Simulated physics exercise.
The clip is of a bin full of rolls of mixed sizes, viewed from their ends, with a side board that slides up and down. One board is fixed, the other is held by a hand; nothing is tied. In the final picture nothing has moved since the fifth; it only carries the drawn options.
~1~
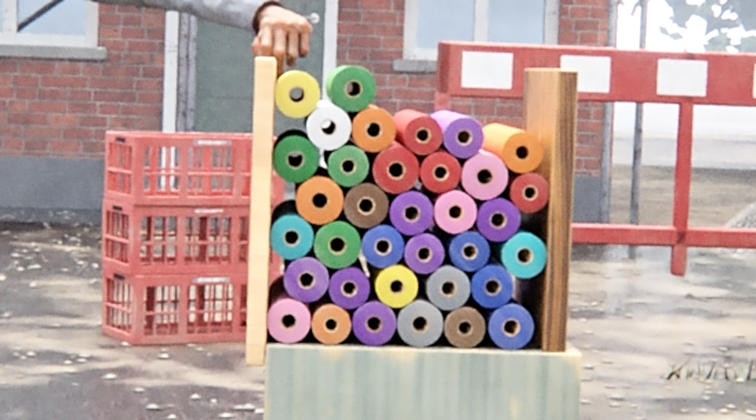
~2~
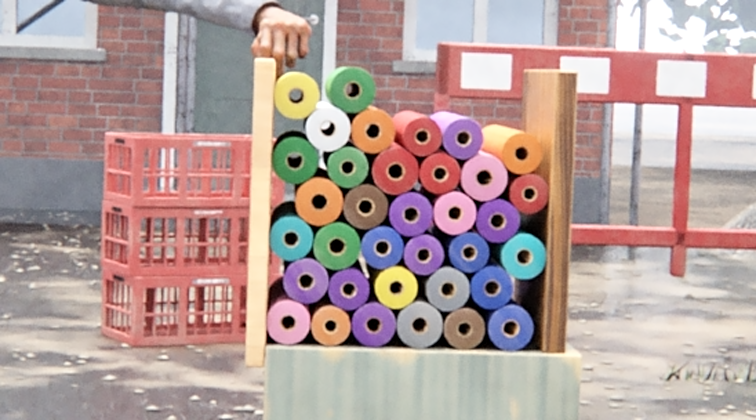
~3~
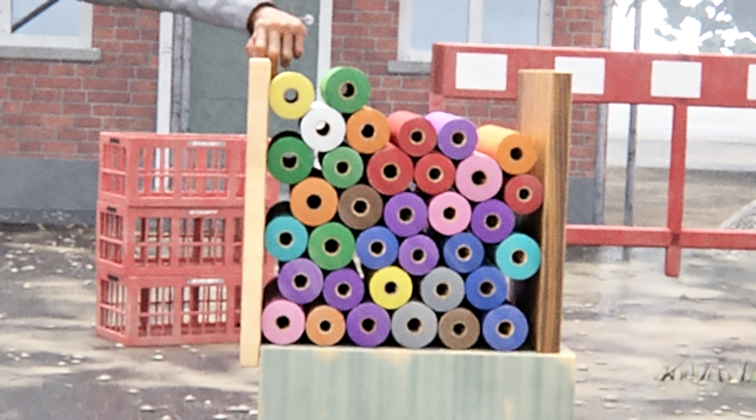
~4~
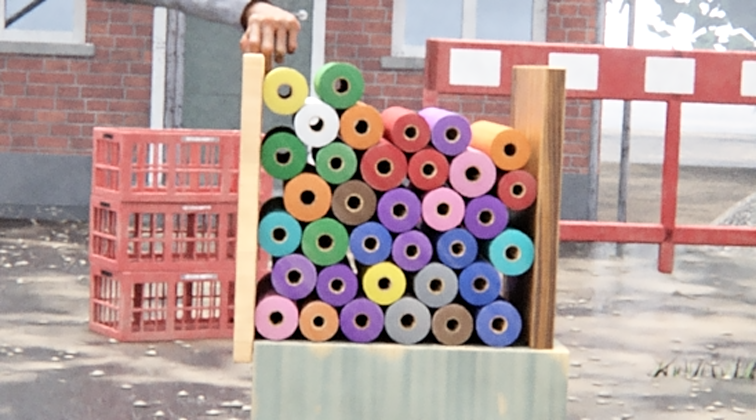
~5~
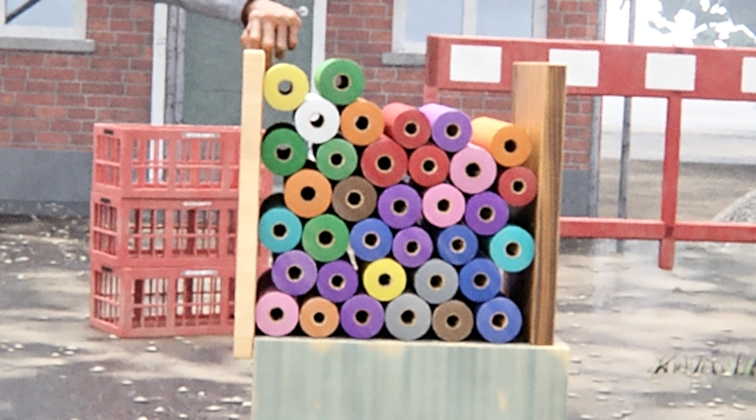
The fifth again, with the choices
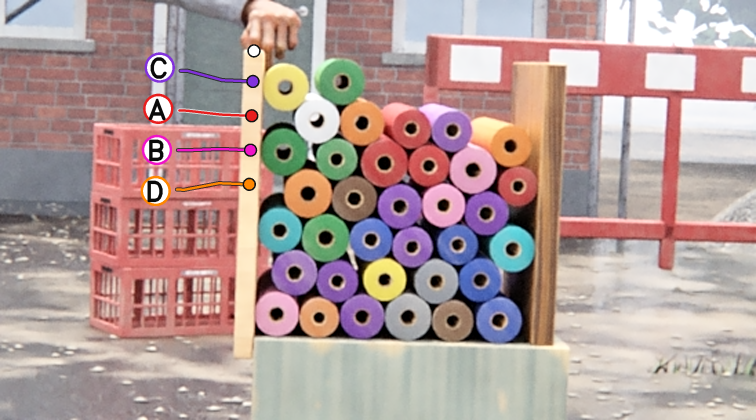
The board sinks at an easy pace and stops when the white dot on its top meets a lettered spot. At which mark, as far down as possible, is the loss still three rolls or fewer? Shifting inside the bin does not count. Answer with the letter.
The lowest mark that will do is D.
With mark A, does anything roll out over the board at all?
At A: No.
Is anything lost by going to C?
No, at C.
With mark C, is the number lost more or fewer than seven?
Fewer than seven.
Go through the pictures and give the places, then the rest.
In the first frame, side board (262, 201); a pink roll (289, 321); a blue roll (511, 327).
In the second frame, a blue roll (511, 328); a grey roll (448, 290).
In the third frame, an orange roll (314, 202); a green roll (289, 161).
In the fourth frame, a red roll (429, 170); a red roll (411, 132).
In the fifth frame, side board (250, 194); a pink roll (277, 314); a blue roll (499, 320).
On the copy, A at (251, 116); B at (250, 150); C at (253, 82); D at (249, 184); the white dot at (254, 51).
On D. First, top of the board (262, 113).
Then, top of the board (259, 182).
Finally, top of the board (259, 184), one out over the board.
By contrast, A none out over the board; B one out over the board; C none out over the board.
